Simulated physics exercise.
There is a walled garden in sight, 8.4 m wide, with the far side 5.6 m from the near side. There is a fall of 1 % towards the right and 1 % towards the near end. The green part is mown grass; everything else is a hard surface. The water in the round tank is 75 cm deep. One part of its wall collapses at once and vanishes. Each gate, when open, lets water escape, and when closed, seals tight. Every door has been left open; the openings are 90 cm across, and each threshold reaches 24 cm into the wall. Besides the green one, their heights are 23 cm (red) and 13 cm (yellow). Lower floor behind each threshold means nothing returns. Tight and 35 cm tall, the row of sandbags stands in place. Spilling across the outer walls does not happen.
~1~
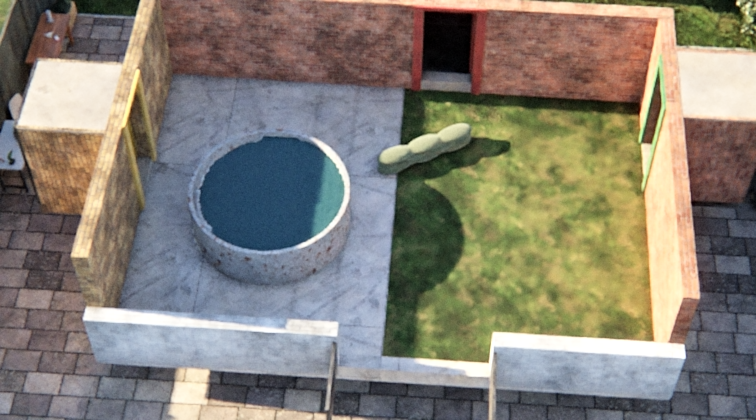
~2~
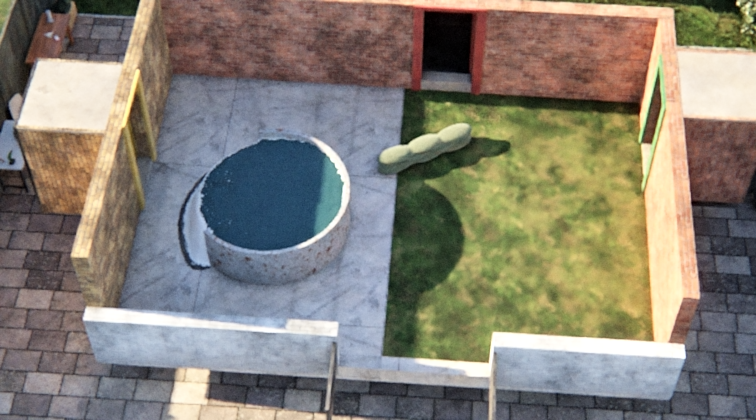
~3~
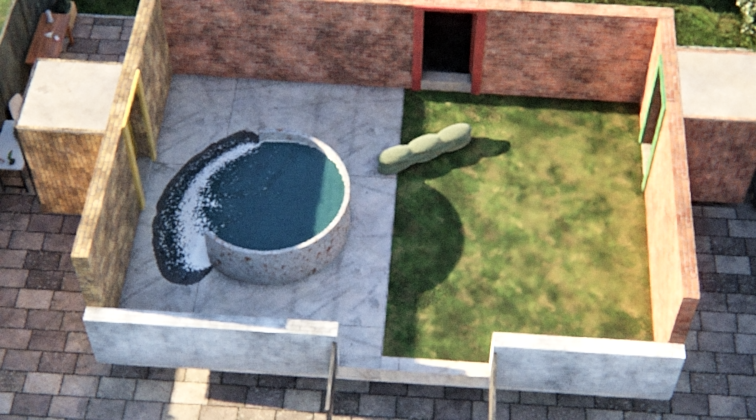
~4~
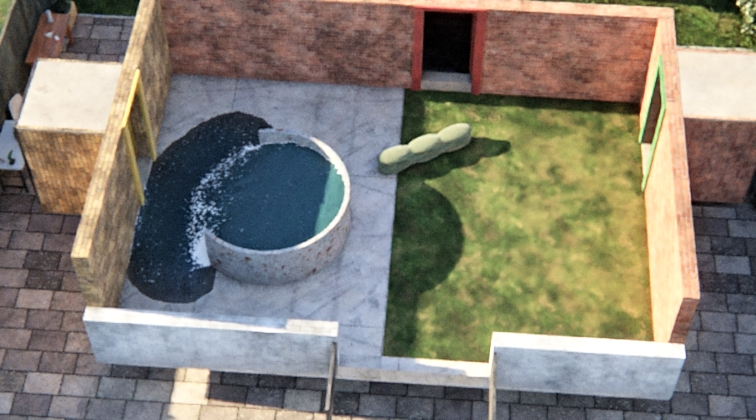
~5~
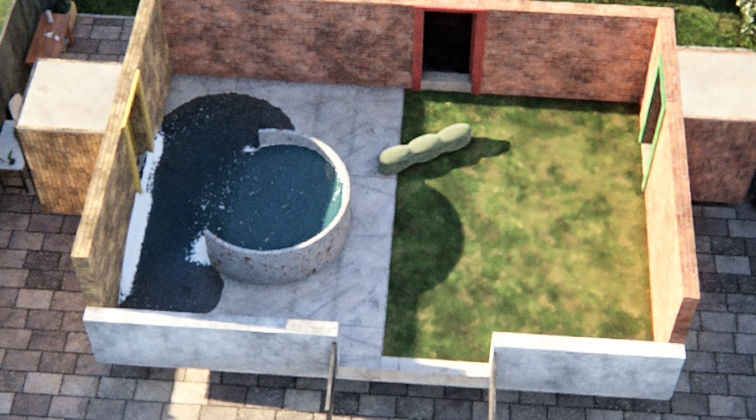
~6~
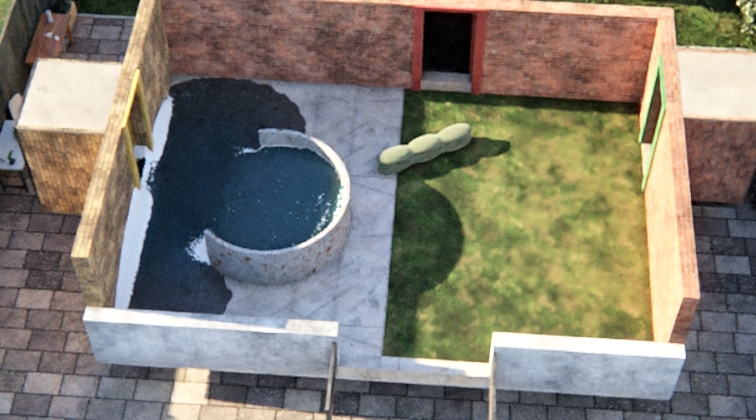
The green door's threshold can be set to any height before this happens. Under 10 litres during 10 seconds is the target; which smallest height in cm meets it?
It is met at about 7.5 cm and above.
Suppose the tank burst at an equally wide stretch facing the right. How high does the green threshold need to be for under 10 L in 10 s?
If so: Around 14.5 cm.
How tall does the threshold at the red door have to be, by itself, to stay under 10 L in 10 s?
I'd raise red to close to 12.5 cm.
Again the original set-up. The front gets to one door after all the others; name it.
That would be the green one, last in line.
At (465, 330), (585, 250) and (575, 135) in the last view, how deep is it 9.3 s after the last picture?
Some 5, 10 and 6 cm.
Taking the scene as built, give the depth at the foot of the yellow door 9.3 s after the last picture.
Some 5.0 cm.
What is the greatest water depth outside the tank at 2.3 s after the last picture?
Max depth: Near 32 cm.
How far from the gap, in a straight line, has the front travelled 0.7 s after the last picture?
About 3.4 metres out.
Then, 0.7 s after the last picture water covers 20 % of the floor, deepest (51 cm) near (172, 82); it has not reached the green door.
Then, 2.3 s after the last picture water covers 45 % of the floor, deepest (32 cm) near (170, 89); it has not reached the green door.
Then, 9.3 s after the last picture water covers 100 % of the floor, deepest (13 cm) near (649, 364); 8 cm at the green door, 35 litres in over its 5 cm threshold.
At the green door as built, the water peaked near 10 cm, 6.9 s after the last picture.
Run again over the same 10 s with other heights there, 16 litres in over 7 cm, 6 litres over 8.5 cm. The limit of 10 litres is kept from about 7.5 cm up.
